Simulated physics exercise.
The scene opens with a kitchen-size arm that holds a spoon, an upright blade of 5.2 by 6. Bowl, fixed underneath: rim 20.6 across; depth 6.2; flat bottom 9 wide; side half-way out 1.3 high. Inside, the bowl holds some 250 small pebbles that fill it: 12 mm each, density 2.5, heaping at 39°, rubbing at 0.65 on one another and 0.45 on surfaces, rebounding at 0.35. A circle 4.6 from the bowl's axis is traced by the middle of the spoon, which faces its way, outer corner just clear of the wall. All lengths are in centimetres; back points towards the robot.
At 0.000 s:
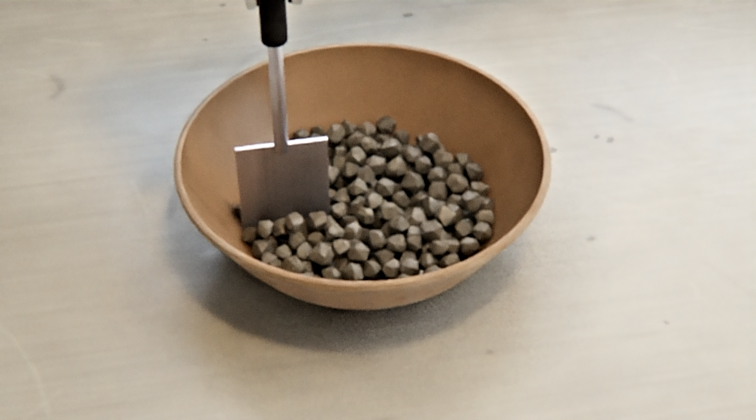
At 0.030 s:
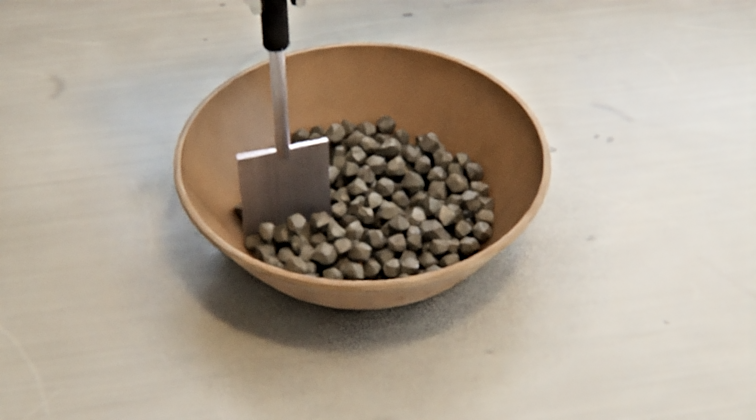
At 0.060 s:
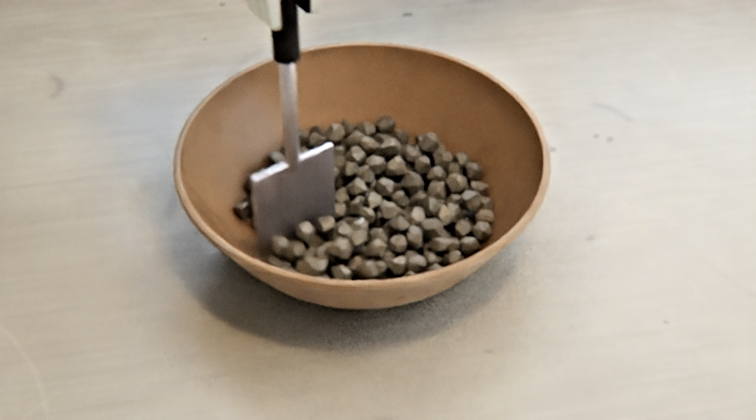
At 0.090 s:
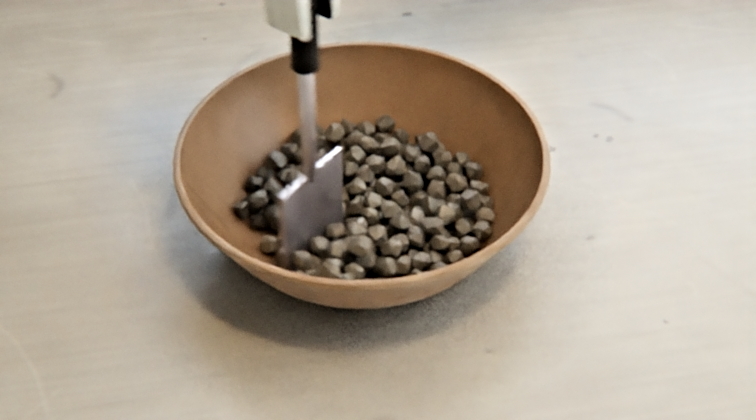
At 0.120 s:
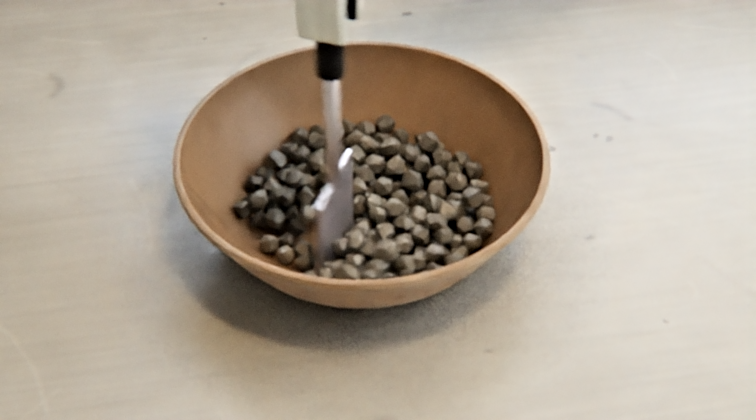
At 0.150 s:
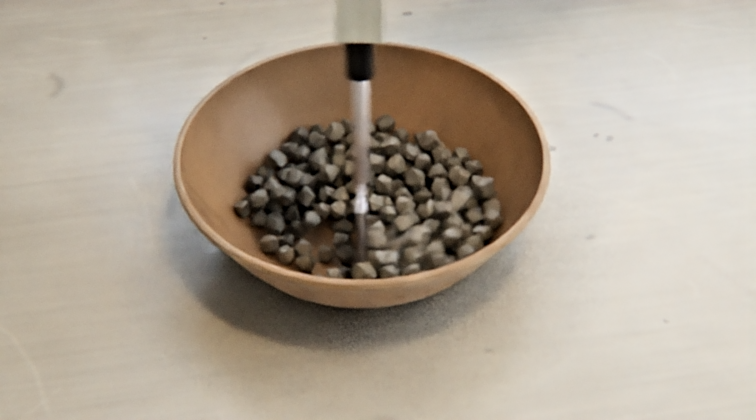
A flat metal blade on a thin rod, hanging from a black and white robot arm tip, sweeps from the left side of a tan bowl toward its near middle, turning until it shows edge-on. The bowl holds many dark grey-brown pebbles and sits on a pale, lightly scratched surface, seen from above at an angle. Pebbles shift around the blade, while bowl and camera stay still.
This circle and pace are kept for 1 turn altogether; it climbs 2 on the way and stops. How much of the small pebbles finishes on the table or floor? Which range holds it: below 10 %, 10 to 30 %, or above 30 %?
The range below 10 %.
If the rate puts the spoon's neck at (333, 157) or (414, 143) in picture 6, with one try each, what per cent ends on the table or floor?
Some 0 and 15 %.
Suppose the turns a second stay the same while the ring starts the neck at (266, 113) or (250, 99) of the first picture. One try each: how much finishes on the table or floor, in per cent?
Close to 0 per cent for the first and close to 0 per cent for the second.
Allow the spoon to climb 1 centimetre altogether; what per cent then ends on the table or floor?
I'd put it at about 5 per cent.
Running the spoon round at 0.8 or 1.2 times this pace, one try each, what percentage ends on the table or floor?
0 % and 5 %.
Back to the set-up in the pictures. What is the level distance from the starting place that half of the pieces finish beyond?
About 5 centimetres.
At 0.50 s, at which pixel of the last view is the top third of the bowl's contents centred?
The centre lies near (308, 133) in the last picture.
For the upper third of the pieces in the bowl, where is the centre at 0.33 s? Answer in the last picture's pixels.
Roughly pixel (459, 131).
After 0.33 s, 187° round, highest piece 8 above the table; 245 in the bowl, 1 in flight or on the tool.
After 0.50 s, 294° round, highest piece 7 above the table; 236 in the bowl, 4 on the table or floor, 6 in flight or on the tool.
After 0.79 s, 0° round, highest piece 5 above the table; 235 in the bowl, 11 on the table or floor.
After 1.49 s, 0° round, highest piece 5 above the table; 235 in the bowl, 11 on the table or floor.
In the end, 235 in the bowl, 11 on the table or floor. That is 4 % on the table or floor.
